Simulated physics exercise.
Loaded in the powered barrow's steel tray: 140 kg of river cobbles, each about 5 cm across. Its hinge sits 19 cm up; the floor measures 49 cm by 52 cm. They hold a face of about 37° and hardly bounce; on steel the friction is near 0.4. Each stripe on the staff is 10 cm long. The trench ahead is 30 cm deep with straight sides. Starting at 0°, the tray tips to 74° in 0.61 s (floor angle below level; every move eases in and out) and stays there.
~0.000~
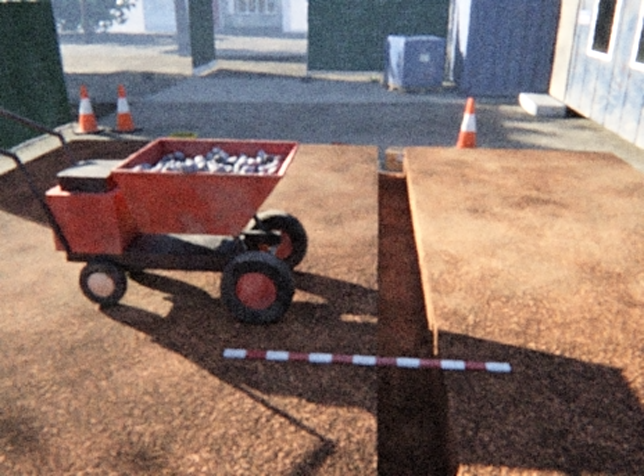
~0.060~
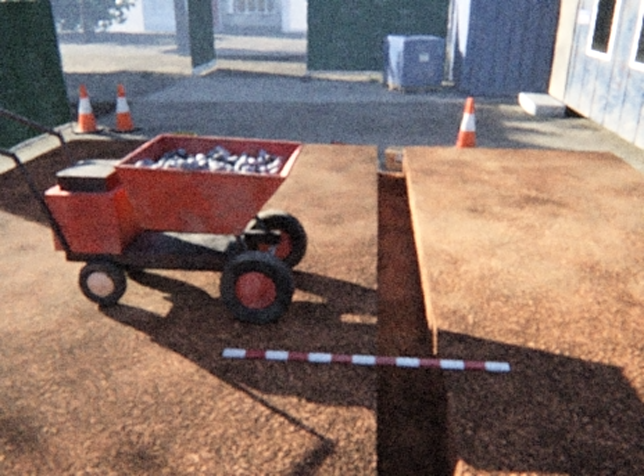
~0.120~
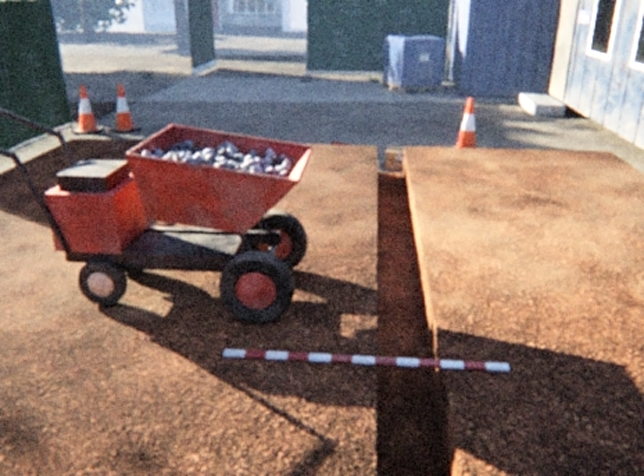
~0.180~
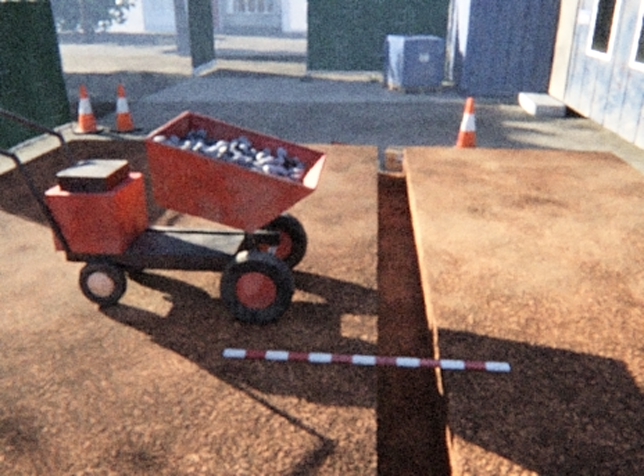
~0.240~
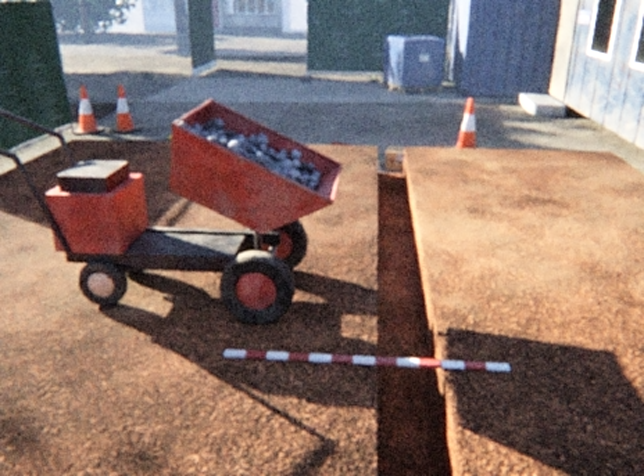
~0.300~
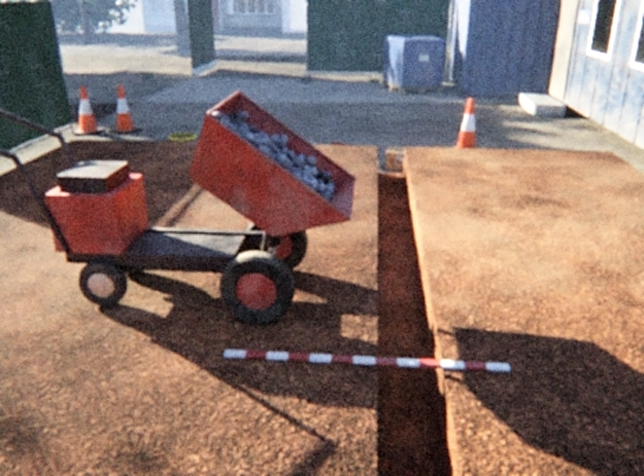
The red tray on a small wheeled barrow, loaded with grey stones, tilted steadily forward to the right, its back end rising, while the barrow stayed still beside a narrow trench and a red-and-white striped staff.
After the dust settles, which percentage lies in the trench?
Roughly 54 per cent ends in the trench.
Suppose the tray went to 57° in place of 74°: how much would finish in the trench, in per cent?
Then about 35 per cent.
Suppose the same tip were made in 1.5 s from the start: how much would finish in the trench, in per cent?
It would be near 80 per cent.
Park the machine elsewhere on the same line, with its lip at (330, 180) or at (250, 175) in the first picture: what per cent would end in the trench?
About 15 and 85 per cent.
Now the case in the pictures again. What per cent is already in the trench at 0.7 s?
About 30 per cent by then.
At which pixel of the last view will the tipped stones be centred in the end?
Near (426, 322).
After 0.5 s the floor is at 63°; 100 % in the tray; the foremost stones are at (367, 231).
After 0.7 s the floor is at 74°; 62 % in the tray, 29 % in the trench, 9 % past the trench; the foremost stones are at (454, 302).
After 1.1 s the floor is at 74°; 9 % in the tray, 45 % in the trench, 46 % past the trench; the foremost stones are at (637, 316).
After 3.0 s the floor is at 74°; 0 % in the tray, 54 % in the trench, 46 % past the trench; the foremost stones are past the picture's edge.
